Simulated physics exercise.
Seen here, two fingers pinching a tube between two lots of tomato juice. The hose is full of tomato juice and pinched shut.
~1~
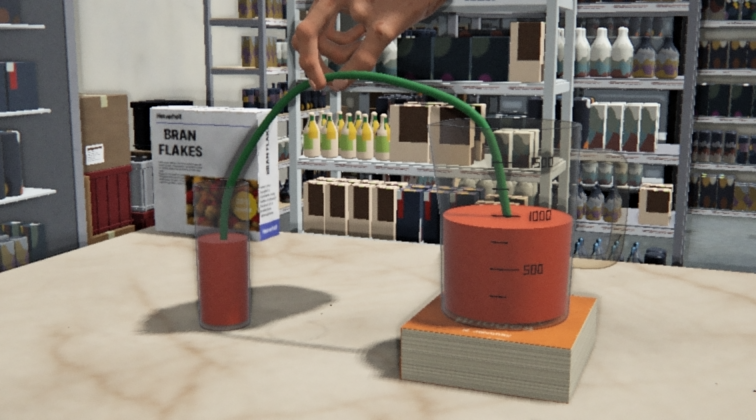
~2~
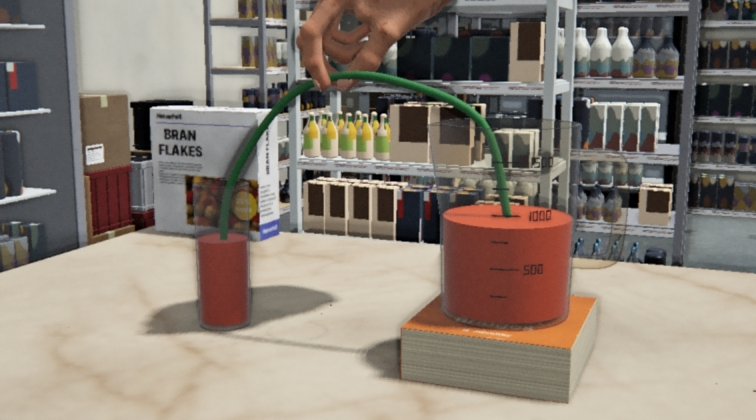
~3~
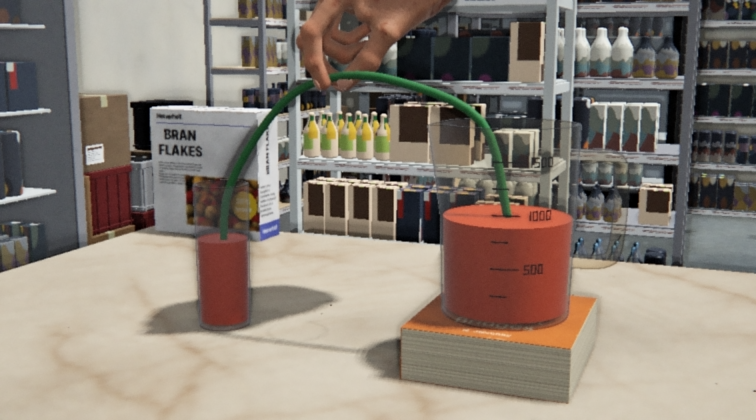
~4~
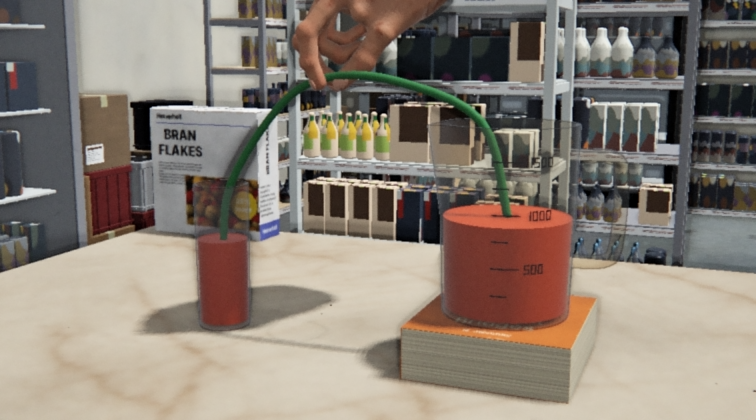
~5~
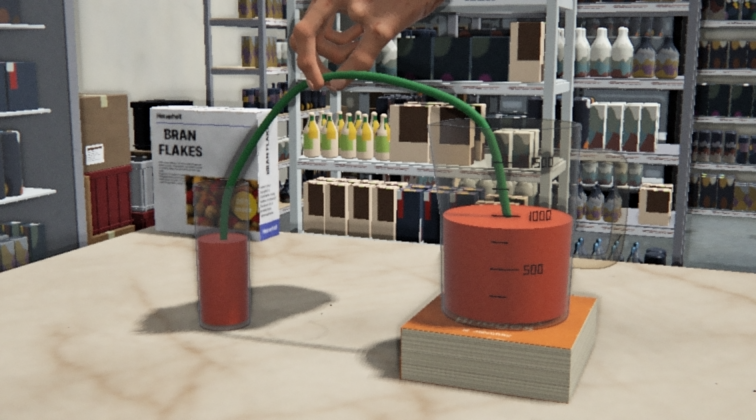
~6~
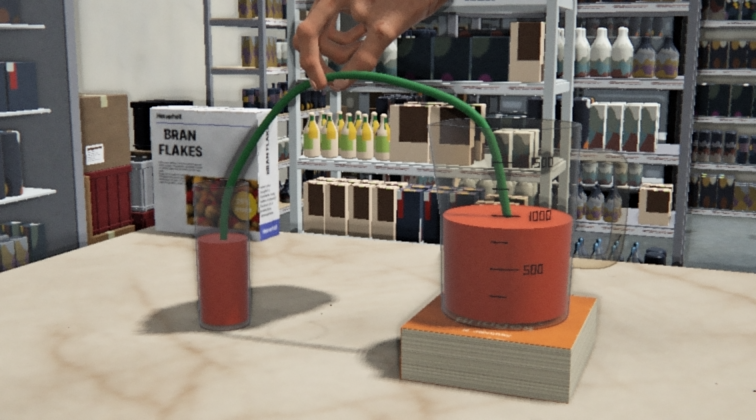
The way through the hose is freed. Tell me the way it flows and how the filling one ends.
Flow is into the left one, and the taker stays below its rim.
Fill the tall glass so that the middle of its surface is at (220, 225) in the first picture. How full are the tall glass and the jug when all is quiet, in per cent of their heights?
Roughly 90 per cent, then 45 per cent.
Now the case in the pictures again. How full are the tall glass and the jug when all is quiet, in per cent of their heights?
First 85 %, second 45 %.
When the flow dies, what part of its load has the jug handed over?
I make it 10 per cent.
Soon after, the tall glass is about two thirds full; the jug is about half full.
Later, the tall glass is about three quarters full; the jug is about half full.
In the end, the tall glass is nearly full; the jug is about half full; the two surfaces are level.
